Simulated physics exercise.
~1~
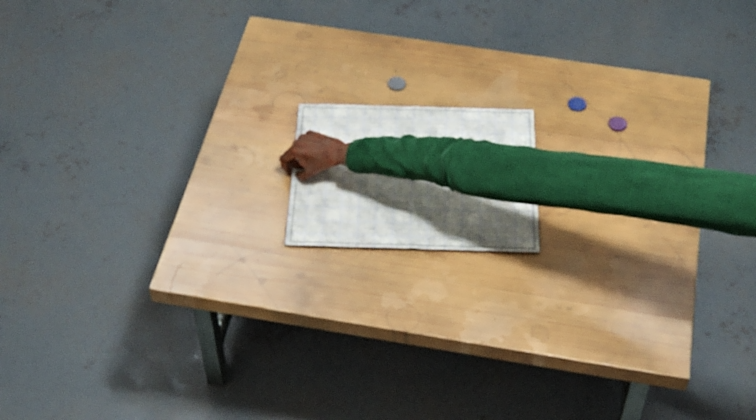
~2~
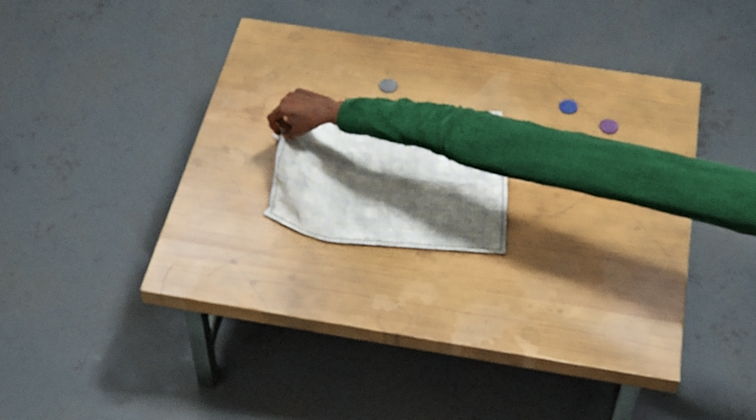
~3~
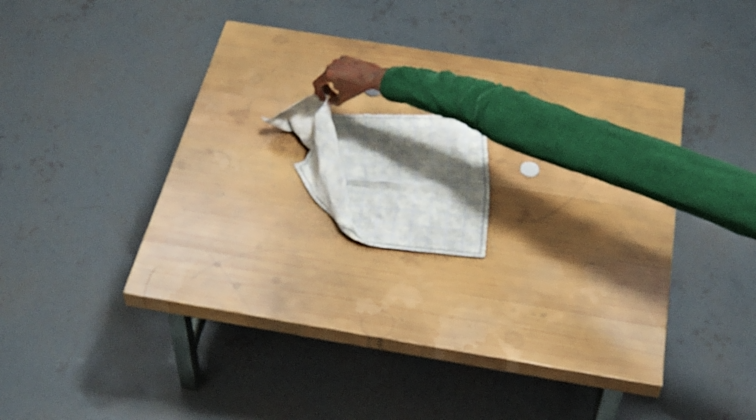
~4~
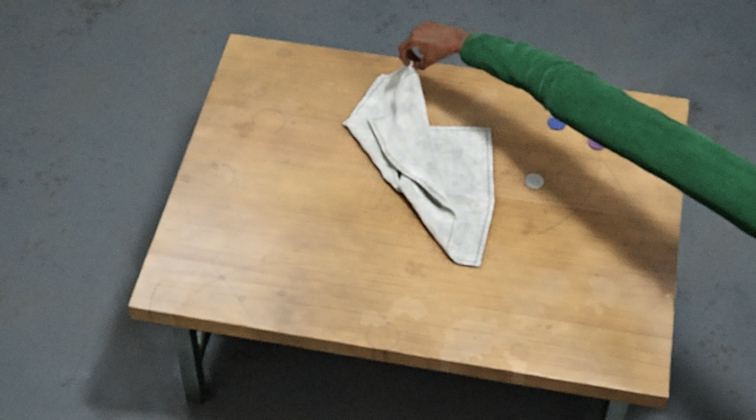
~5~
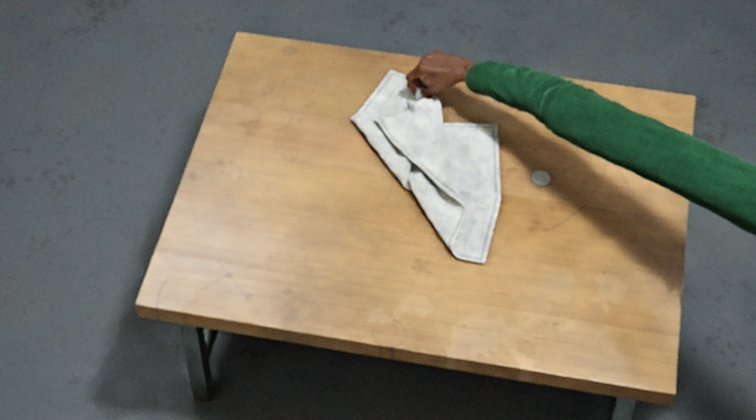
The clip shows a green-sleeved arm lifting the left side of a pale tea towel on a wooden workbench, drawing it up and rightward, uncovering a white badge, then lowering it over the grey button, the hand still at the crumpled, partly folded cloth.
